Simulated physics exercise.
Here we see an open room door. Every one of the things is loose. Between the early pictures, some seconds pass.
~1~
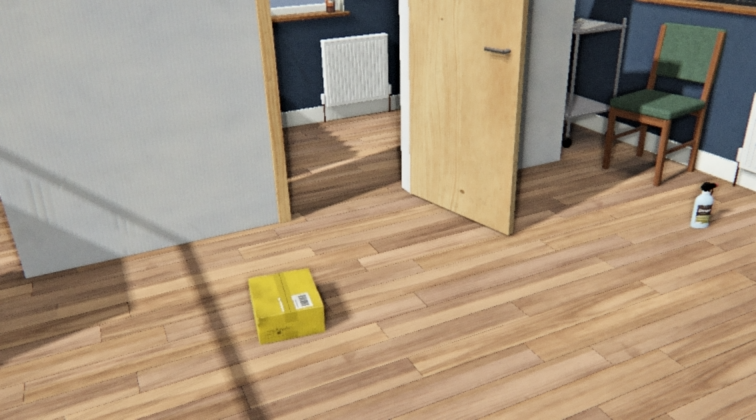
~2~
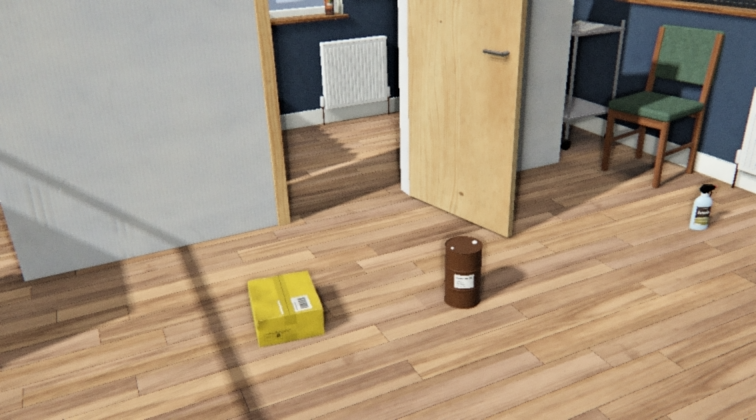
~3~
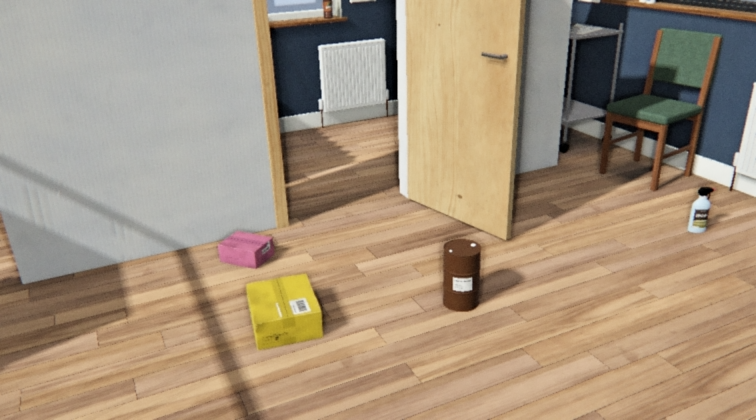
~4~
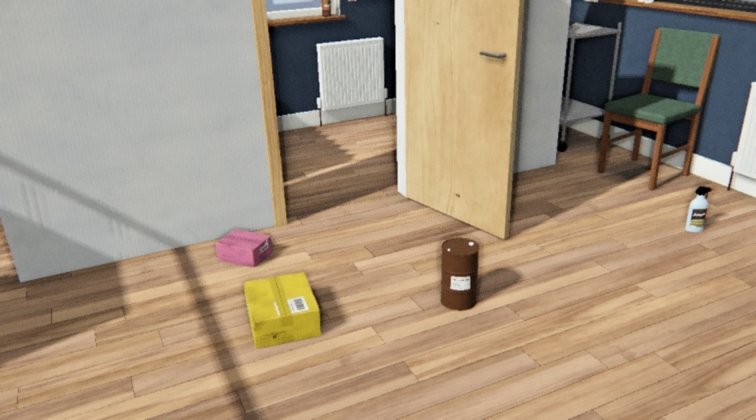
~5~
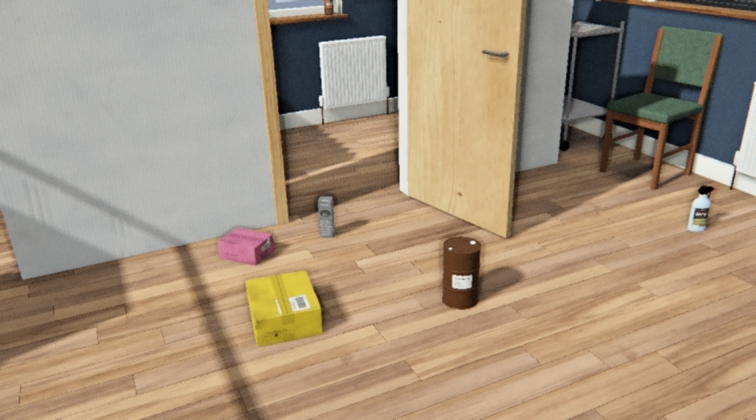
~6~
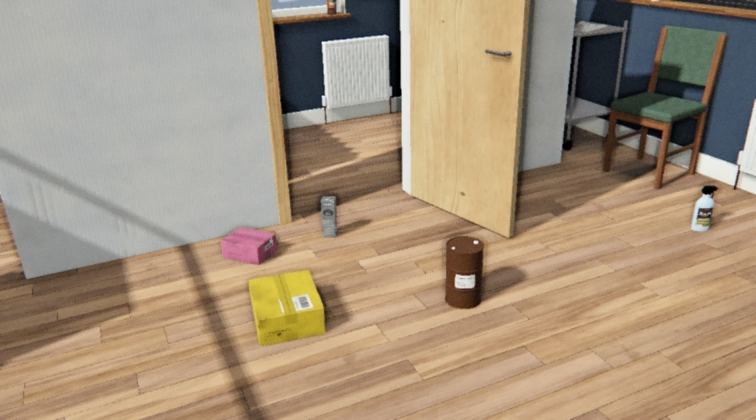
Brown canister, pink parcel and small grey object appearing in turn around a yellow parcel near a still, wide-open door.
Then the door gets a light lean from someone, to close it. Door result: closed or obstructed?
Closed.
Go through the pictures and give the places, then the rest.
Door wide open and still, in the first picture.
Door wide open and still; brown canister (463, 273), in the second picture.
Door wide open and still; yellow parcel (283, 310); pink parcel (247, 250), in the third picture.
Door wide open and still; brown canister (460, 274); yellow parcel (281, 308), in the fourth picture.
Door wide open and still; pink parcel (246, 246); brown canister (461, 273), in the fifth picture.
Door wide open and still; grey carton (329, 217); yellow parcel (286, 306), in the sixth picture.
Then, 0.90 s later than the last frame, open by 75°.
Then, 1.90 s later than the last frame, open by 27°.
Then, 2.20 s later than the last frame, open by 13°; grey carton moved well along near (311, 208).
Then, 2.50 s later than the last frame, open by 0°; grey carton moved well along near (299, 199).
When it is over, open by 0°; moved from the start, grey carton; the other 3 as before. End places, in pixels of the last picture, grey carton near (297, 197).
